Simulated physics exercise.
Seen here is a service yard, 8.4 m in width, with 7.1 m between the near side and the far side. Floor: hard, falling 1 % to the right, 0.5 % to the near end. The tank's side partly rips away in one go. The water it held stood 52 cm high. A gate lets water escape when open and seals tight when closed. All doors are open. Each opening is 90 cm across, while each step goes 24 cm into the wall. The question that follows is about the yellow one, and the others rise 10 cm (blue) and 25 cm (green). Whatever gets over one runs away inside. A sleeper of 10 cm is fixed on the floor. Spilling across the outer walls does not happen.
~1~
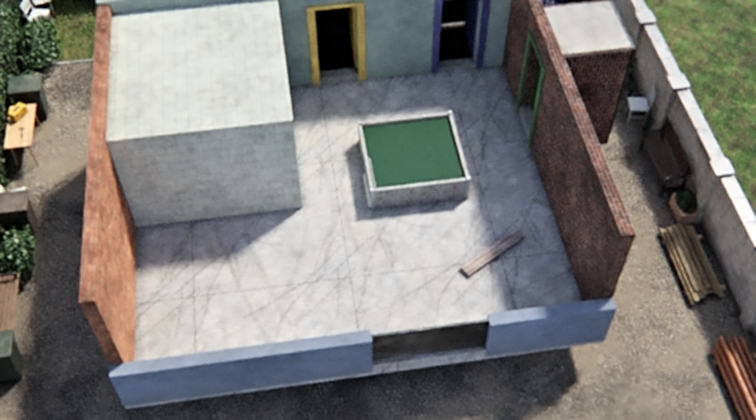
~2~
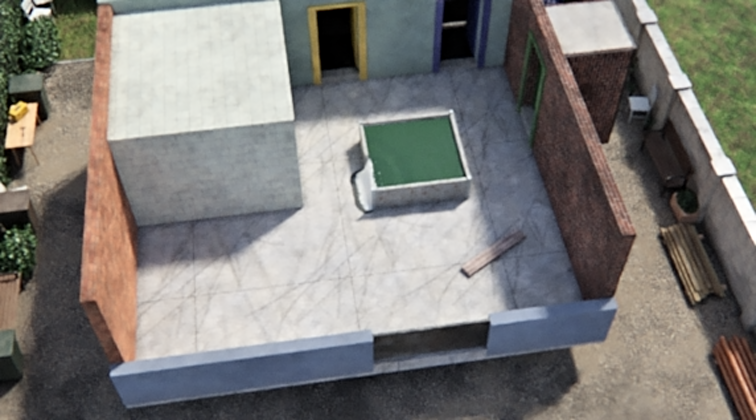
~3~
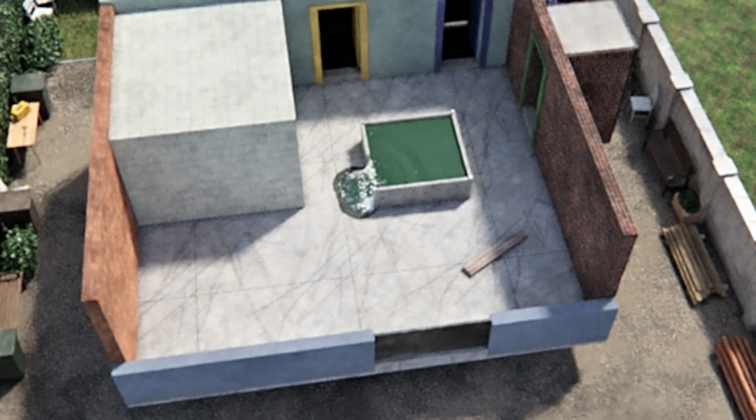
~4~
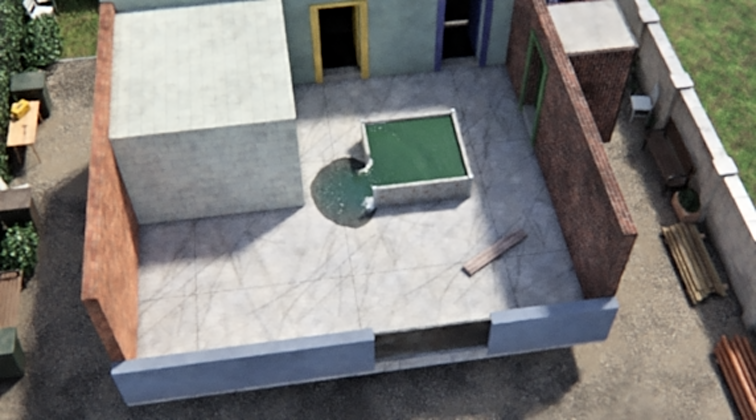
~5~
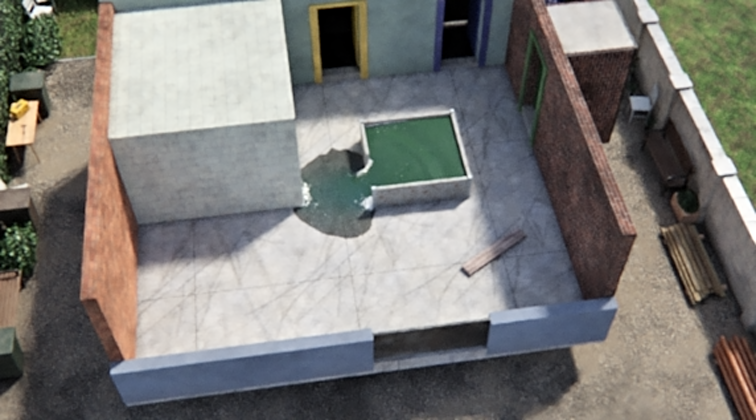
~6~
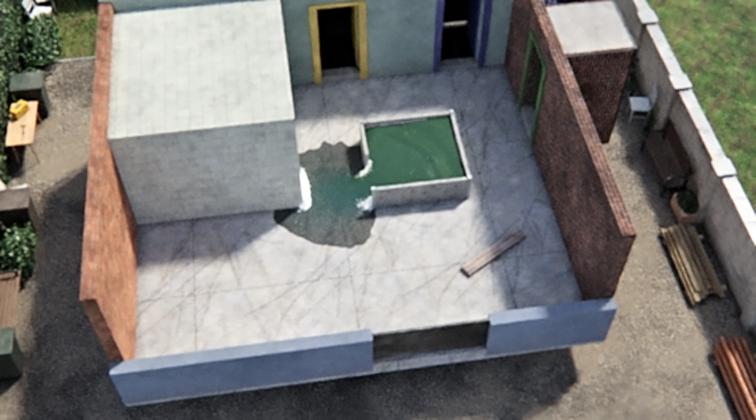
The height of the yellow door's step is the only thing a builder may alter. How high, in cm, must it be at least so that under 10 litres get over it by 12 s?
At least 8.5 cm or so.
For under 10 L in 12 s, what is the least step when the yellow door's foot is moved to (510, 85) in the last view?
It needs about 6.5 cm.
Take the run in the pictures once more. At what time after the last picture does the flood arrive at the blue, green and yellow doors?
Blue 3.2 s; green 5.0 s; yellow 1.8 s.
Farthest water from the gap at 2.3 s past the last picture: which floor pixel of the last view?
Roughly at (136, 373) in the last view.
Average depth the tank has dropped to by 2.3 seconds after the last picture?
On average, around 27 cm.
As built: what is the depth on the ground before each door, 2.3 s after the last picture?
Reading in centimetres: Blue = 0, green = 0, yellow = 13.
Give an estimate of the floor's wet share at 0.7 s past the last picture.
Some 15 per cent is wet.
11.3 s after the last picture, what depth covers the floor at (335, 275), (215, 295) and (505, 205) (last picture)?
Close to 3, 4 and 2 cm deep.
Then, 0.7 s after the last picture water covers 15 % of the floor, deepest (32 cm) near (307, 197); it has not reached the yellow door.
Then, 2.3 s after the last picture water covers 45 % of the floor, deepest (21 cm) near (307, 197); 13 cm at the yellow door, 0 litres in over its 16 cm step.
Then, 11.3 s after the last picture water covers 95 % of the floor, deepest (10 cm) near (586, 325); 3 cm at the yellow door, 0 litres in over its 16 cm step.
At the yellow door as built, the water peaked near 13 cm, 2.3 s after the last picture.
With a step of 7 cm, 19 litres would have come in within the 12 s; with 9.5 cm, 5 litres. So under 10 litres takes about 8.5 cm.
